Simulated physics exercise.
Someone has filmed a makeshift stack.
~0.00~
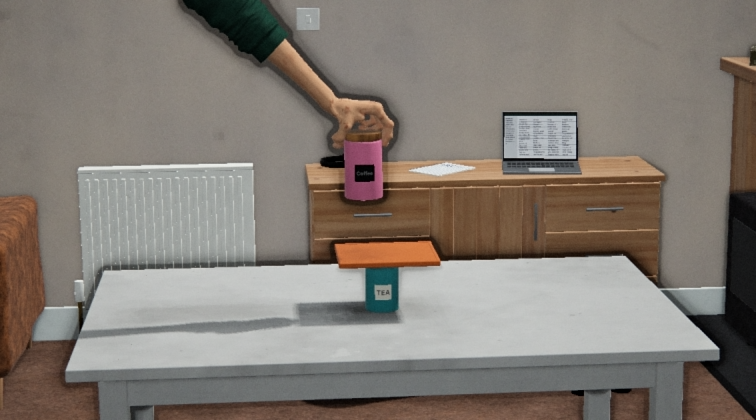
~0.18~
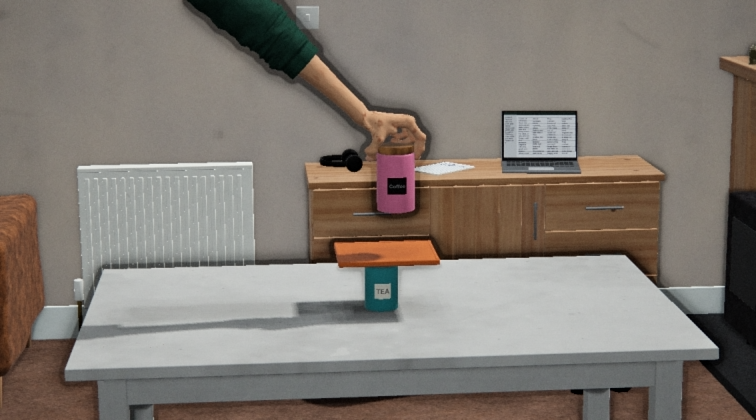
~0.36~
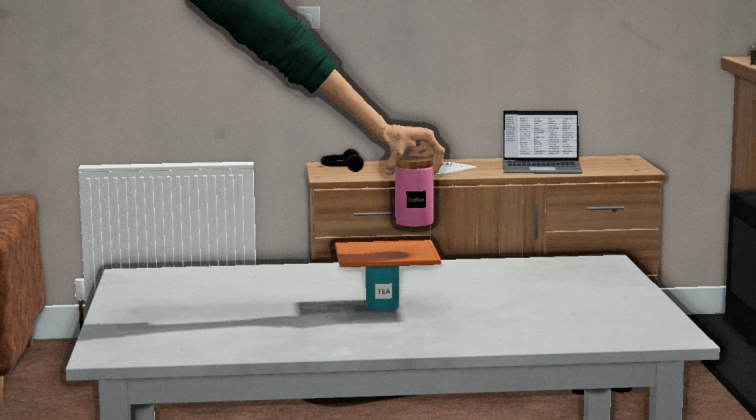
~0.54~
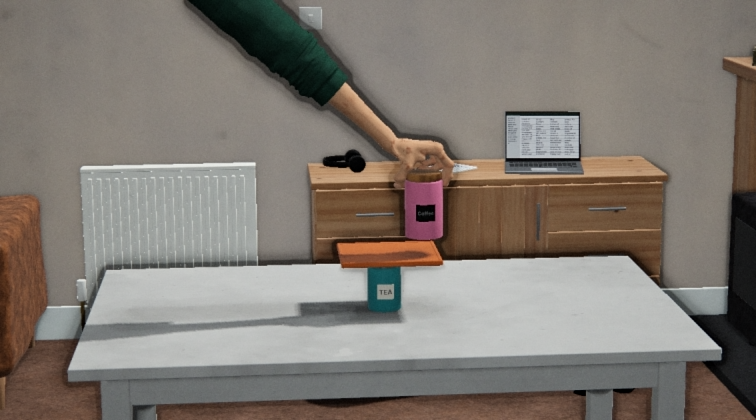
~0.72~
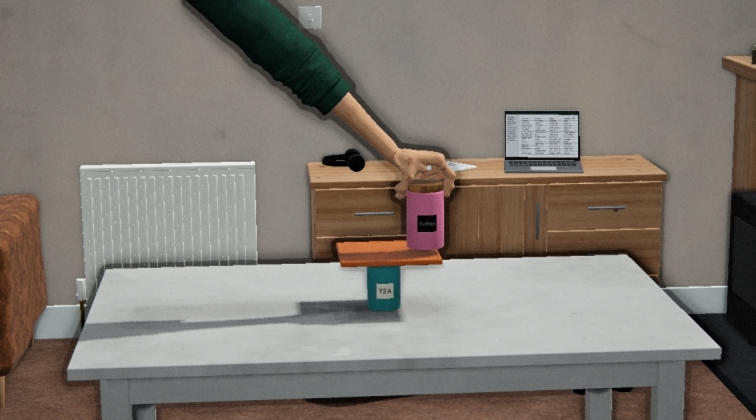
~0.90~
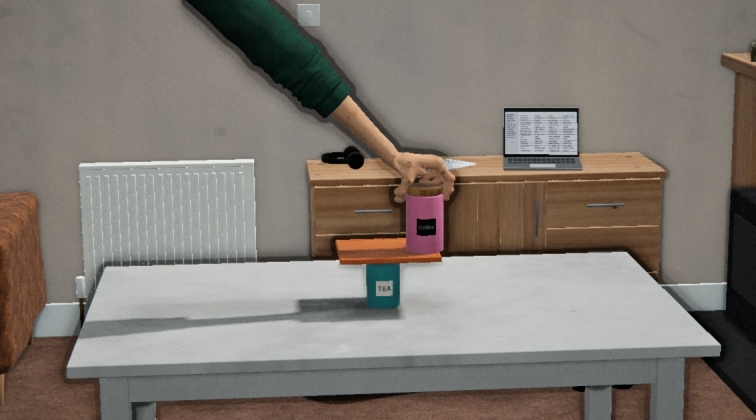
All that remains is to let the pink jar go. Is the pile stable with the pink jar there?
The stack loses its balance.
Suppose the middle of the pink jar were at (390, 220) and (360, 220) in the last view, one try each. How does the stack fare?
First try: It holds; second try: It gives way.
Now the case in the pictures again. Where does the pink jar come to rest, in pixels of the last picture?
Around (476, 290).
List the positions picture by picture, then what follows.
On its way; pink jar (363, 165); turquoise jar (382, 283), in the first picture.
On its way; pink jar (396, 177); turquoise jar (381, 282), in the second picture.
On its way; pink jar (414, 190); turquoise jar (382, 282), in the third picture.
On its way; pink jar (424, 204); turquoise jar (384, 283), in the fourth picture.
On its way; pink jar (425, 214); turquoise jar (384, 282), in the fifth picture.
Set down, still held; pink jar (425, 218); turquoise jar (383, 279), in the sixth picture.
By 1.30 s, pink jar now fallen; orange lid on its side.
By 1.40 s, orange lid on its side.
When it is over (2.0 s), fallen, pink jar and orange lid; turquoise jar as before. End places, in pixels of the last picture, pink jar near (475, 290). The stack comes apart.
